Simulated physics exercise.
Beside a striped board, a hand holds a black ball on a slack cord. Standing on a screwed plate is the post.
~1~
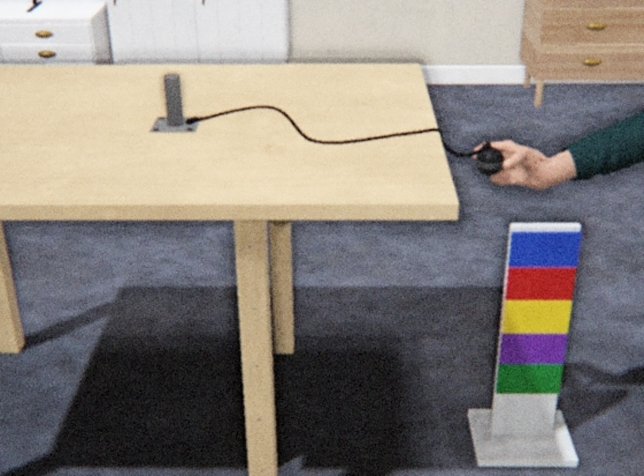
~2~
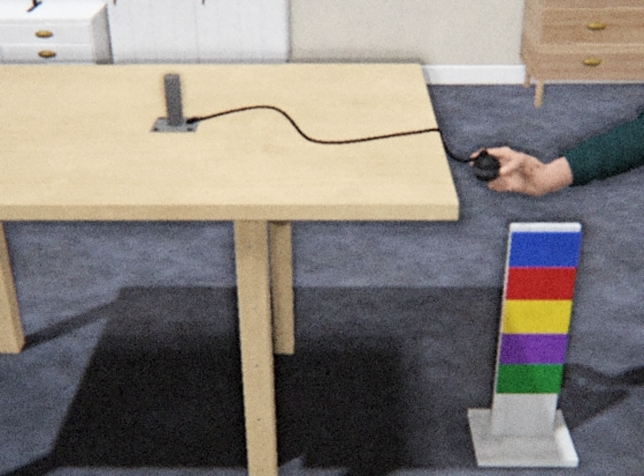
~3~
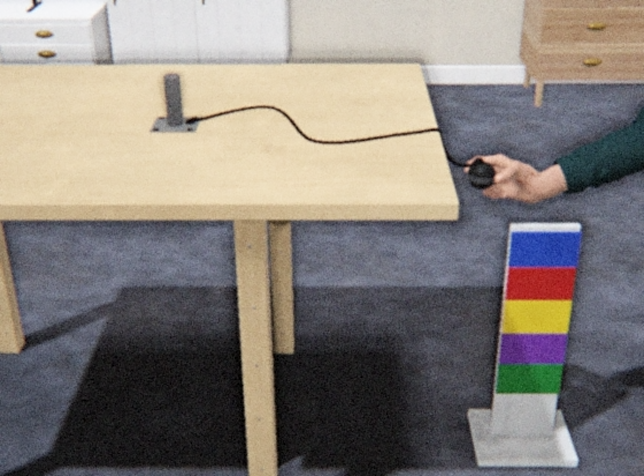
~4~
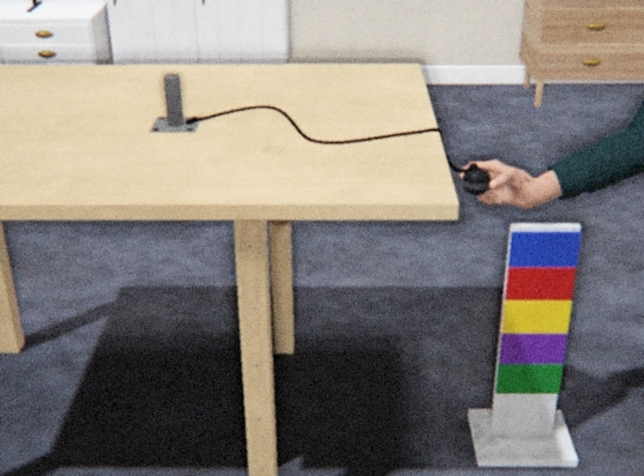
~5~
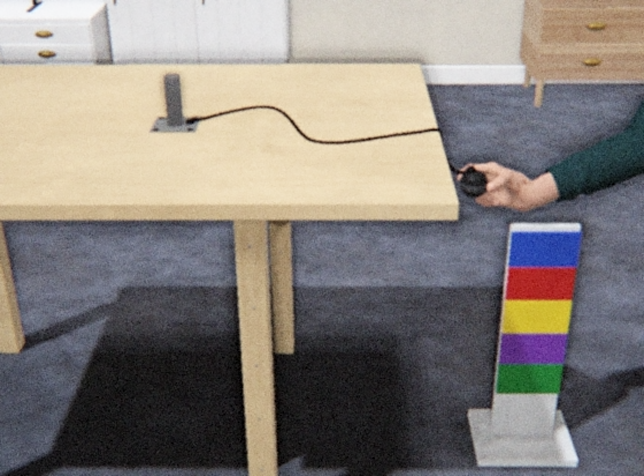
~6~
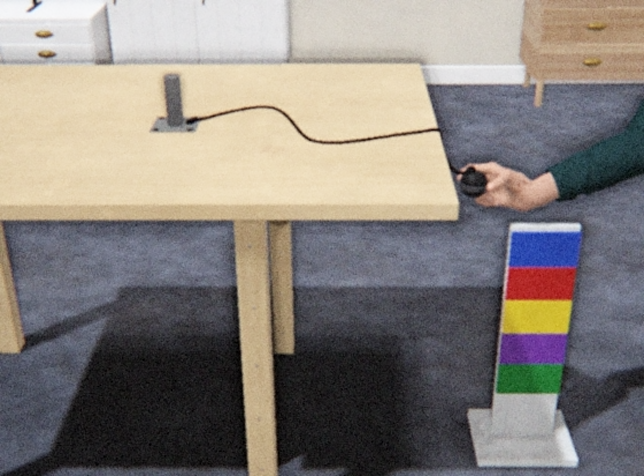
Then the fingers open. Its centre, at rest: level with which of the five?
Red.
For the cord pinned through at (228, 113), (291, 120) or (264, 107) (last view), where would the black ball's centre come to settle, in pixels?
(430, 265), (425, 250) and (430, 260).
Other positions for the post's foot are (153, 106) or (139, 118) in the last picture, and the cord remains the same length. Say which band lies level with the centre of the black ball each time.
Try by try: Blue; blue.
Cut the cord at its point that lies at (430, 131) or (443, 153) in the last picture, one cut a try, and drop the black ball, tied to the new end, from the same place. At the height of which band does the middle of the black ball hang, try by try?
First try: Higher than all five; second try: Blue.
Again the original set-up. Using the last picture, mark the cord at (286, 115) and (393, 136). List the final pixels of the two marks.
First one: (314, 125); second one: (438, 165).
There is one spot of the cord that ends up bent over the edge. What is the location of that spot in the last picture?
You'll find it somewhere around (356, 141).
Early on, ball near (426, 264); level with blue.
Midway, ball near (449, 274); level with red.
Finally, ball near (436, 279); level with red. Its middle rests at the red band.
